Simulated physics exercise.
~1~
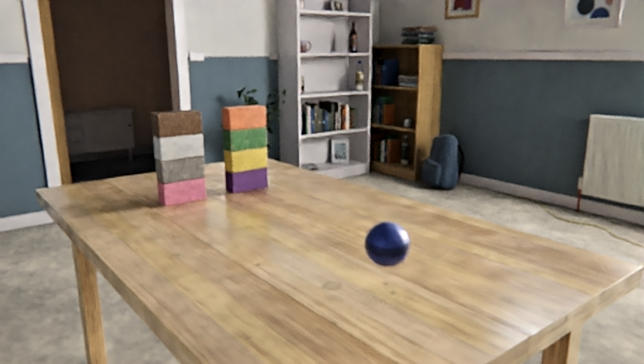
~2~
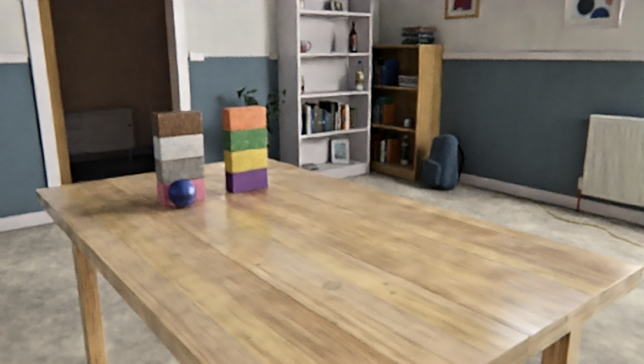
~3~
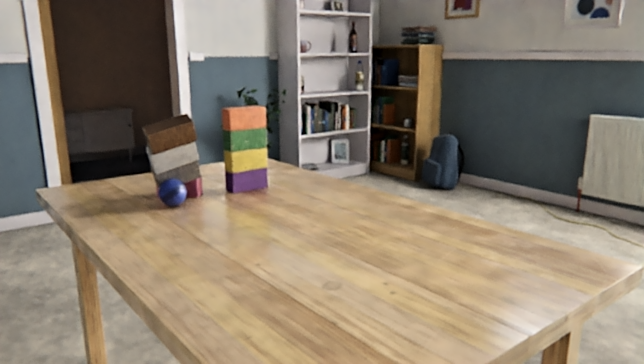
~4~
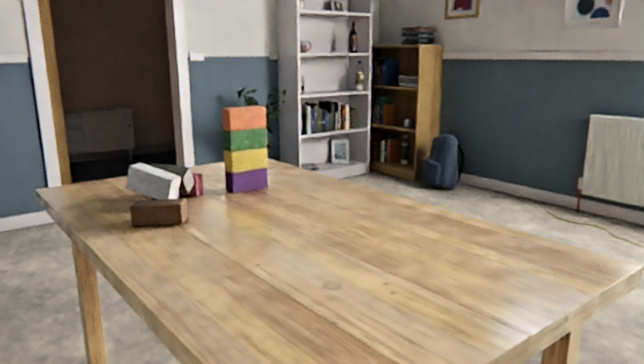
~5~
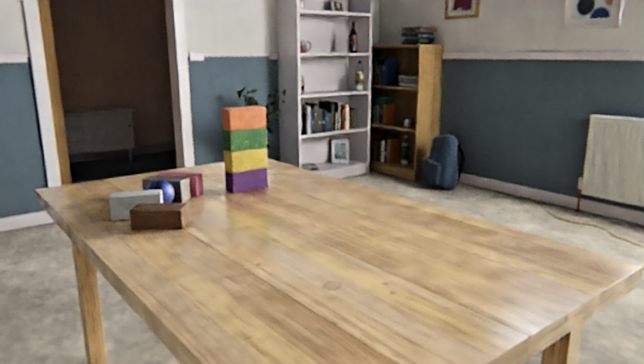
A dark blue ball flies over a pale wooden table toward two stacks of coloured blocks, seen from a still, slightly raised view of a room with bookshelves, a backpack and a radiator. The left stack has brown, white, grey and pink blocks from top to bottom, and the right one has orange, green, yellow and purple. The ball moves left and strikes the base of the left stack, which leans left and collapses. The brown block drops in front, and the white one tumbles to the left. Finally, the ball rests among the scattered blocks, while the right stack stands untouched.
